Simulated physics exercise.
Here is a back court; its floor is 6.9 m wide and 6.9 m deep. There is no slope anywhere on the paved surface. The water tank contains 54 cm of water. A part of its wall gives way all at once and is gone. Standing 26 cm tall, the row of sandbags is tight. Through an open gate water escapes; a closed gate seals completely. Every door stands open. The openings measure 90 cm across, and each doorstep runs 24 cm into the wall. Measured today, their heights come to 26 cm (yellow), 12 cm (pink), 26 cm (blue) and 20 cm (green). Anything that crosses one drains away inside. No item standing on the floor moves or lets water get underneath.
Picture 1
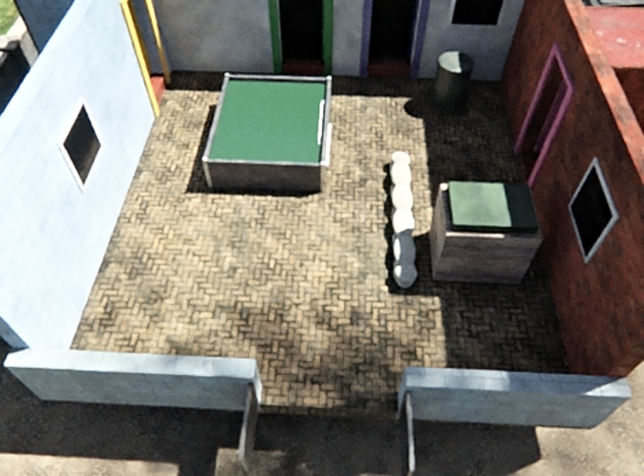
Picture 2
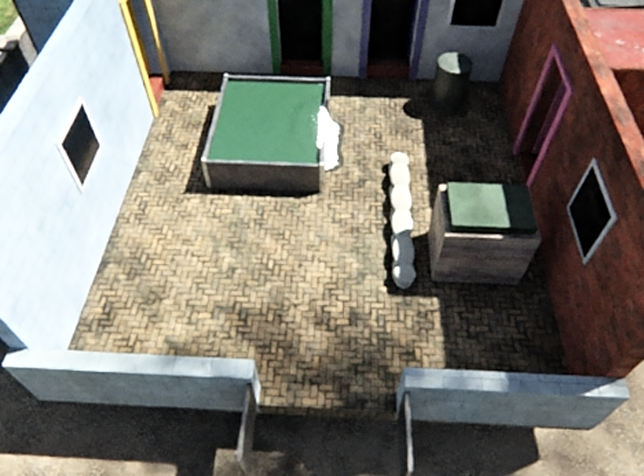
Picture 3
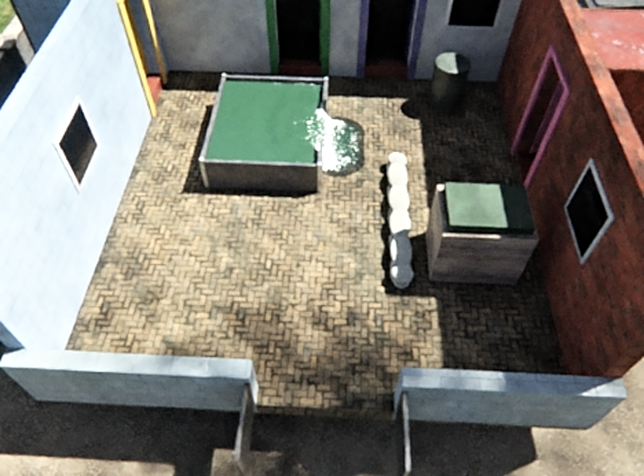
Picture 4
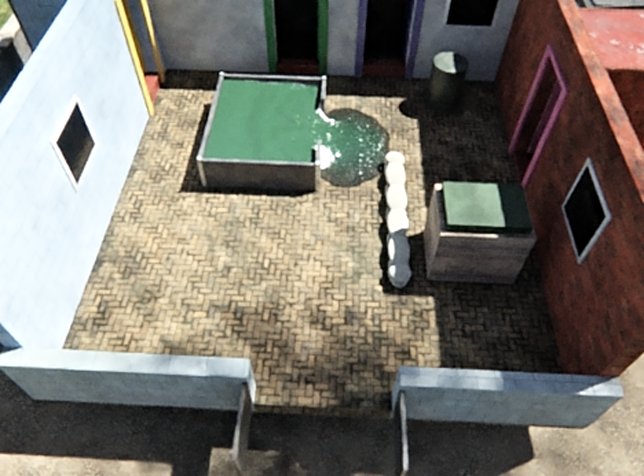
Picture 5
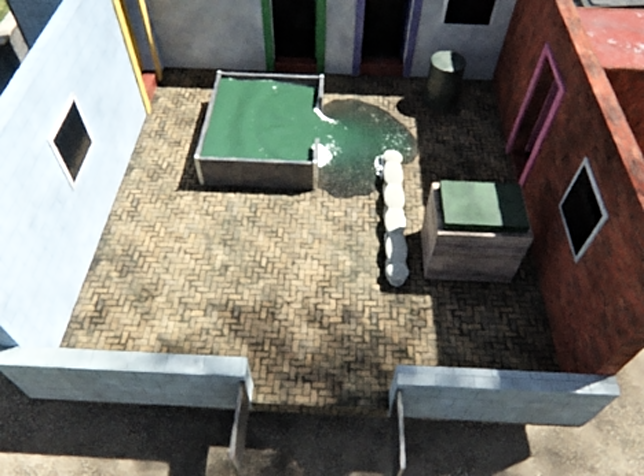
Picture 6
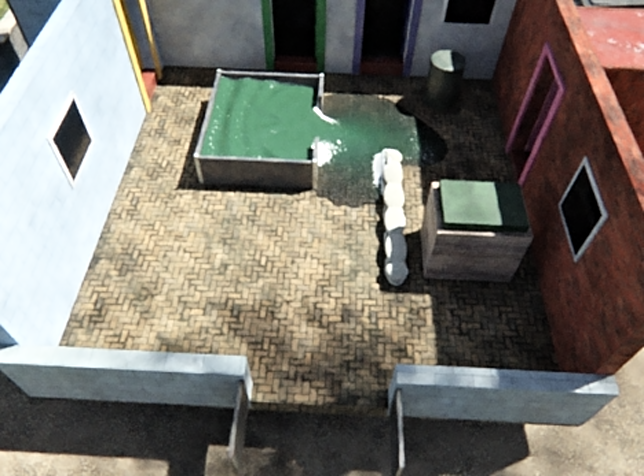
Green water pouring from a gap in the tank's right side, spreading across the courtyard paving and around a row of pale rounded objects.
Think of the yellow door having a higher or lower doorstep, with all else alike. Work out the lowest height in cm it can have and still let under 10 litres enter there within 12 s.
The lowest such height is roughly 7 cm.
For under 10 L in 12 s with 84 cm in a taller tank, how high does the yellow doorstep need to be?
In that case, roughly 12.0 cm.
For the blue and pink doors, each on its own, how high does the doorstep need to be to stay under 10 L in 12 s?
About 7.0 cm at blue and 16 cm at pink.
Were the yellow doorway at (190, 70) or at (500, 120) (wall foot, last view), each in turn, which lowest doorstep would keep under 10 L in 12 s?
About 6.5 cm for the first and 23 cm for the second.
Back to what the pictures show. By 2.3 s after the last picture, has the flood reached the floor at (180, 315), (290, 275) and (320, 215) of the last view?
One by one: Clear, drenched, drenched.
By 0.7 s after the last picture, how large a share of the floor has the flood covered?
Wet share: Around 20 %.
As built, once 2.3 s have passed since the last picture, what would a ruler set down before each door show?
Centimetres: Yellow = 0, pink = 17, blue = 7, green = 0.
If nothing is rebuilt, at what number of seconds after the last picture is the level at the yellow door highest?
Peak time: About 7.0 s.
Then, 0.7 s after the last picture water covers 20 % of the floor, deepest (34 cm) near (380, 160); it has not reached the yellow door.
Then, 2.3 s after the last picture water covers 40 % of the floor, deepest (30 cm) near (491, 86); it has not reached the yellow door.
Then, 11.3 s after the last picture water covers 90 % of the floor, deepest (8 cm) near (492, 132); 7 cm at the yellow door, 0 litres in over its 26 cm doorstep.
At the yellow door as built, the water peaked near 8 cm, 6.9 s after the last picture.
With a doorstep of 5.5 cm, 23 litres would have come in within the 12 s; with 7.5 cm, 5 litres. So under 10 litres takes about 7 cm.
